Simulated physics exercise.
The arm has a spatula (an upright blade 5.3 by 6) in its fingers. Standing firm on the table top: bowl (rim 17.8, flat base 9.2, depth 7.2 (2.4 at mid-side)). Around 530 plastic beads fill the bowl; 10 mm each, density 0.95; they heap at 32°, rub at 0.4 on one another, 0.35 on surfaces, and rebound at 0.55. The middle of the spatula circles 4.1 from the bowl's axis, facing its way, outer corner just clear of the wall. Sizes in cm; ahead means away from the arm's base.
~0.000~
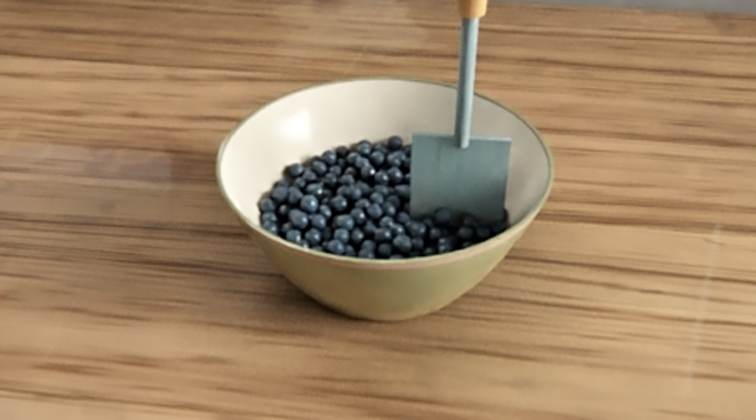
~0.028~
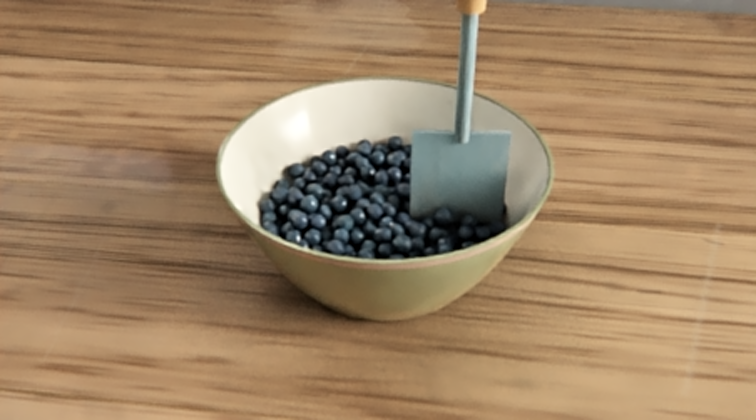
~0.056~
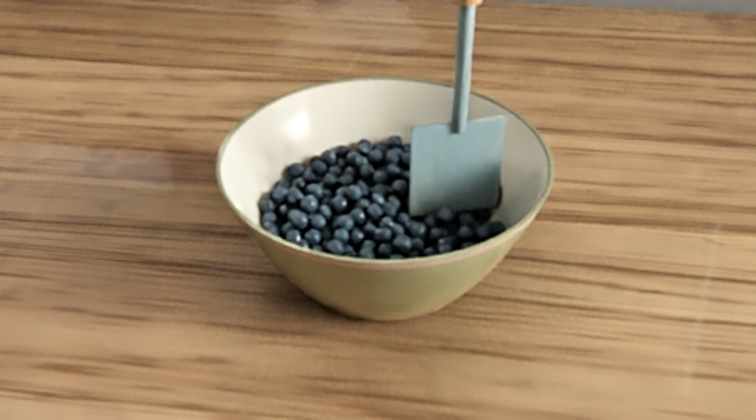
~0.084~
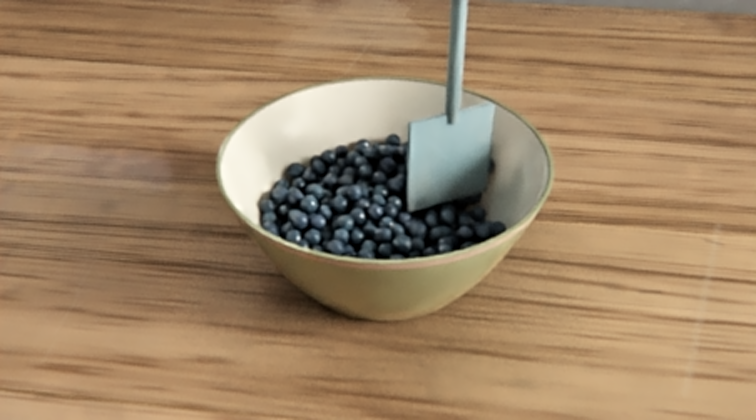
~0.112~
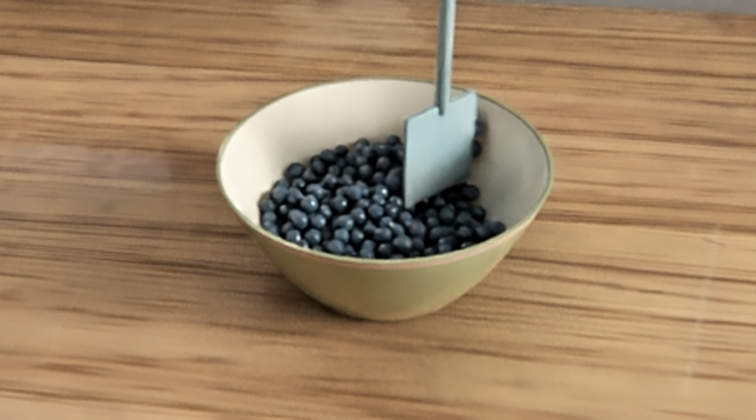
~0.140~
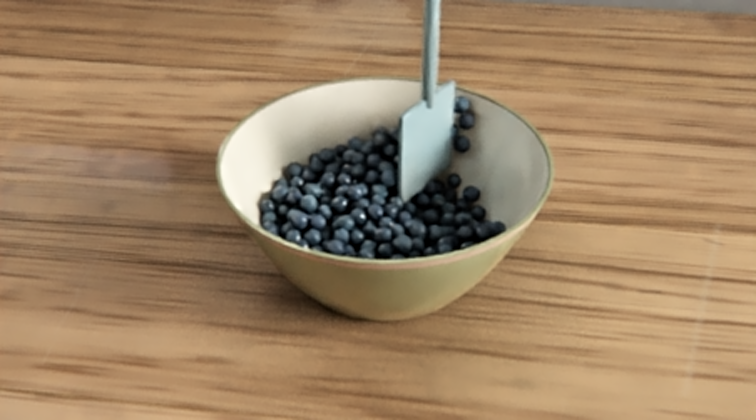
A bowl of dark blue beads sitting on a wooden table as a grey-blue spatula sweeps back along its right side, turning edge-on.
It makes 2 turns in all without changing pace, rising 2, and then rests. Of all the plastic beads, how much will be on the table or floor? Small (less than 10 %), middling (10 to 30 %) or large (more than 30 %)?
On the table or floor the share is small, less than 10 %.
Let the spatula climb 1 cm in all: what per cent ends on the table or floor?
About 10 per cent.
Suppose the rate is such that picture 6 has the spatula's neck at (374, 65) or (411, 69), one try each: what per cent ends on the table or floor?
About 20 and 10 per cent.
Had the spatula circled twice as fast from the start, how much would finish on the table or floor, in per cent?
Then about 20 per cent.
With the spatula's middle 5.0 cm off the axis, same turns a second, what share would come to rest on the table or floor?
It would be near 0 per cent.
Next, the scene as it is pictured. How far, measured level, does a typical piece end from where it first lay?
Some 2 cm.
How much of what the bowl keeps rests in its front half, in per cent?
Some 50 per cent.
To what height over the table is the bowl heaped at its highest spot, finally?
Roughly 6.0 cm.
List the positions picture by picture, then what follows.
In the first picture, spatula neck at (463, 112), 0° round; upper third of the load around (377, 209), from x 265 to 500, top at y 145; 534 in the bowl.
In the second picture, spatula neck at (463, 108), 5° round; upper third of the load around (377, 208), from x 265 to 500, top at y 145.
In the third picture, spatula neck at (461, 98), 18° round; upper third of the load around (378, 204), from x 265 to 495, top at y 145.
In the fourth picture, spatula neck at (454, 89), 32° round; upper third of the load around (378, 203), from x 265 to 495, top at y 130.
In the fifth picture, spatula neck at (443, 81), 46° round; upper third of the load around (378, 201), from x 265 to 495, top at y 110.
In the sixth picture, spatula neck at (429, 74), 60° round; upper third of the load around (375, 196), from x 265 to 495, top at y 105; 534 in the bowl.
After 0.66 s, 320° round, highest piece 9 above the table; 516 in the bowl, 13 on the table or floor, 5 in flight or on the tool.
After 1.17 s, 220° round, highest piece 7 above the table; 511 in the bowl, 23 on the table or floor.
After 1.63 s, 0° round, highest piece 6 above the table; 511 in the bowl, 23 on the table or floor.
After 2.33 s, 0° round, highest piece 6 above the table; 511 in the bowl, 23 on the table or floor.
At rest, 511 in the bowl, 23 on the table or floor. That is 4 % on the table or floor.
